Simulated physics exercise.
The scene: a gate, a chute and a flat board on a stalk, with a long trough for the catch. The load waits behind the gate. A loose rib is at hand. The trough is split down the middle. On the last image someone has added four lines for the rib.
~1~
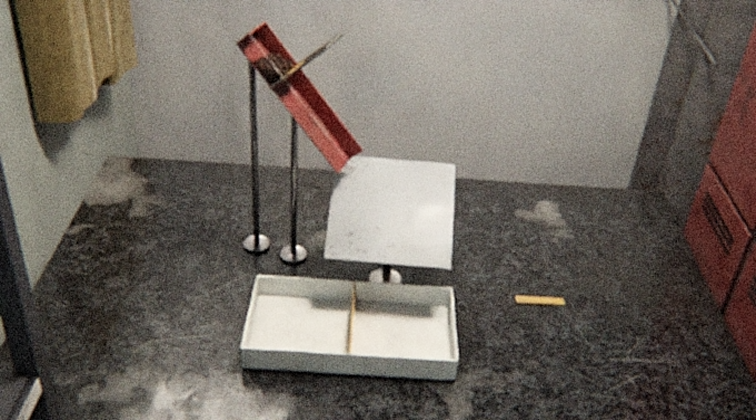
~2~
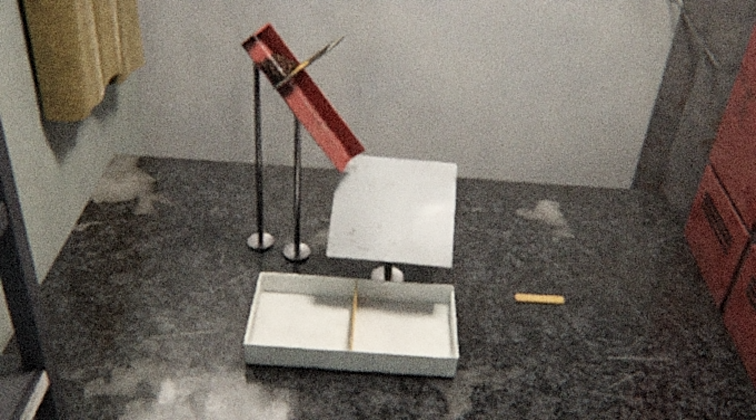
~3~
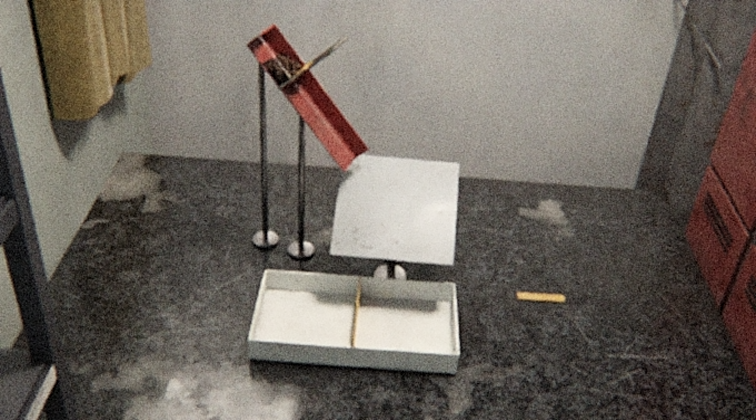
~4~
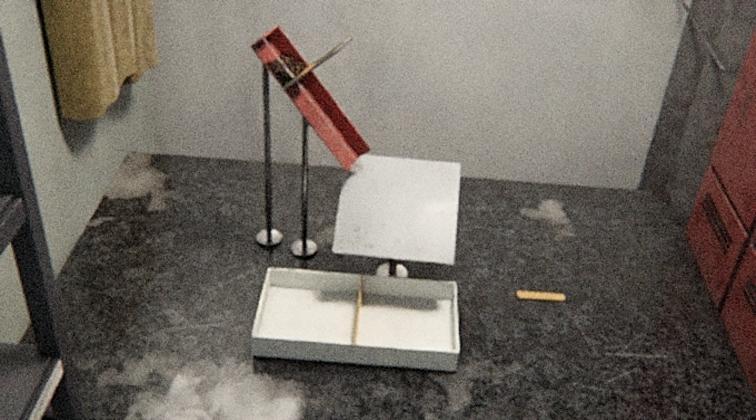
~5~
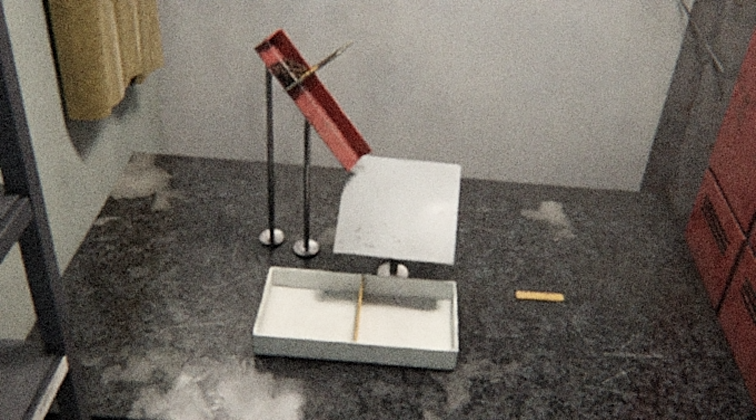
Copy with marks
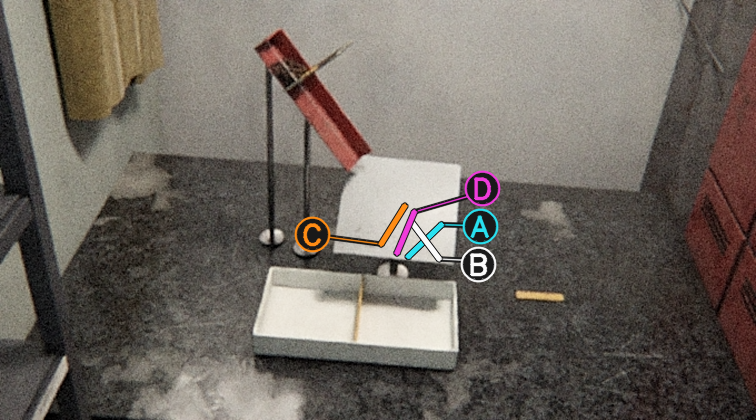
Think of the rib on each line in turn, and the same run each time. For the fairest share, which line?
Use line C.
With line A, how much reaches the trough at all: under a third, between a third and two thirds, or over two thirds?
Line A gives over two thirds.
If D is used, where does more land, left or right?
Right.
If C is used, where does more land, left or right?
More lands on the left.
On the marked copy, line A from (441, 224) to (408, 256); line B from (411, 221) to (439, 259); line C from (404, 205) to (381, 244); line D from (414, 211) to (397, 253).
With A, of what is caught, just a few in the left half, almost all in the right.
With B, of what is caught, just a few in the left half, almost all in the right.
With C, of what is caught, roughly two thirds in the left half, roughly a third in the right.
With D, of what is caught, about a tenth in the left half, almost all in the right.
